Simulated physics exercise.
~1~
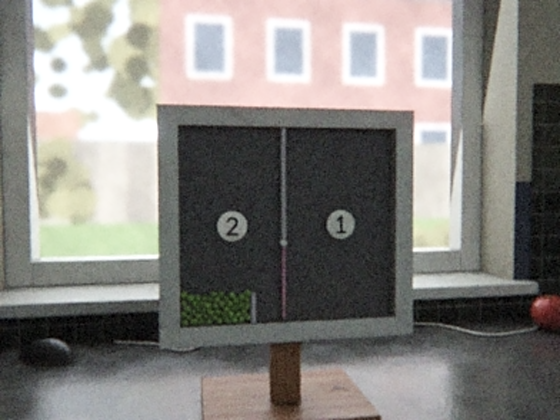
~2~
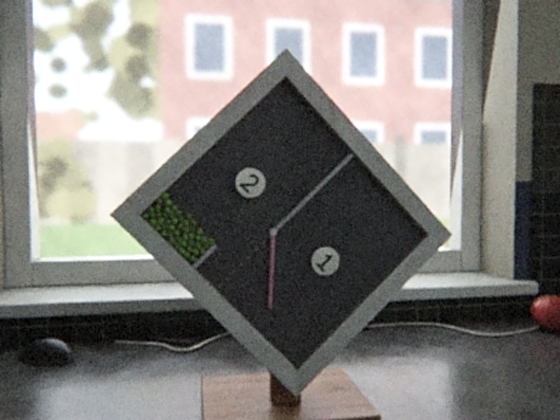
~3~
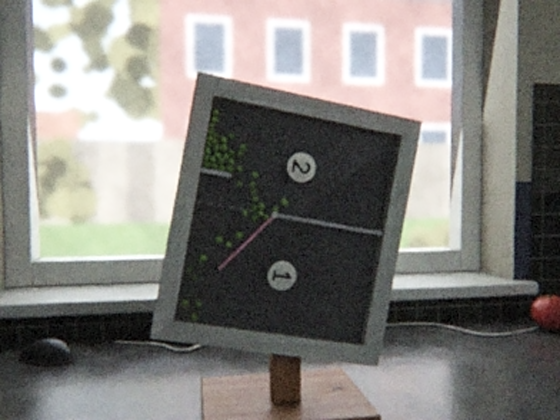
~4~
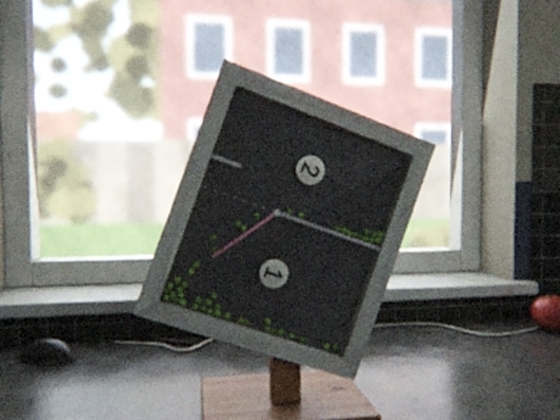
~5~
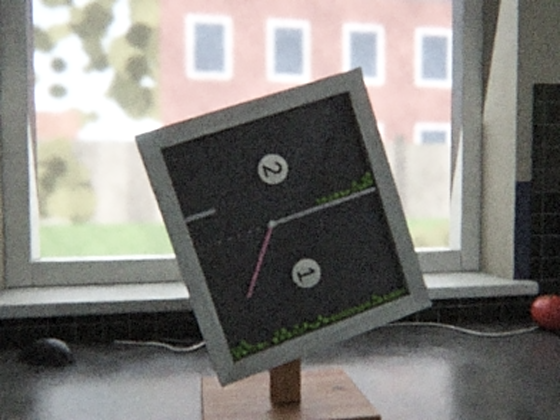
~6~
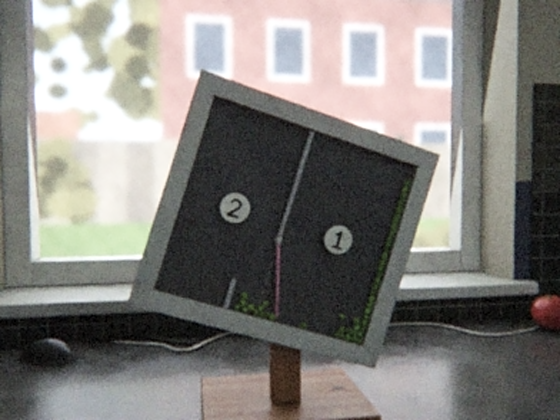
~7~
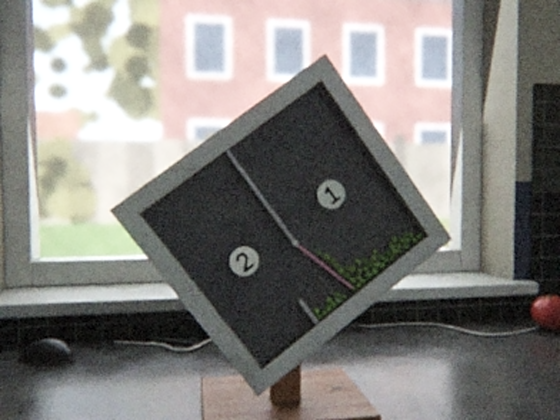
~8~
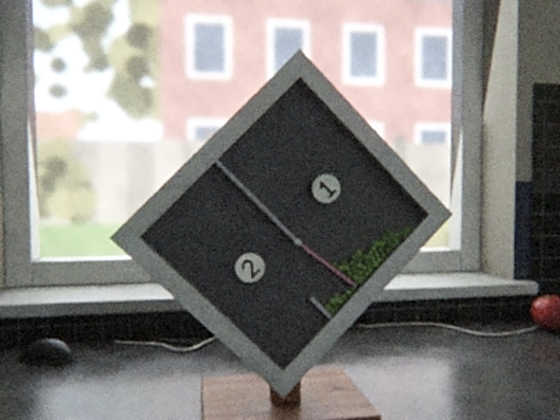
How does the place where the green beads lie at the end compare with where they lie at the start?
At the start the beads are packed in the lower left corner of the level case. At the end they lie farther right and slightly higher in view, along the lower right edge of the tilted case.
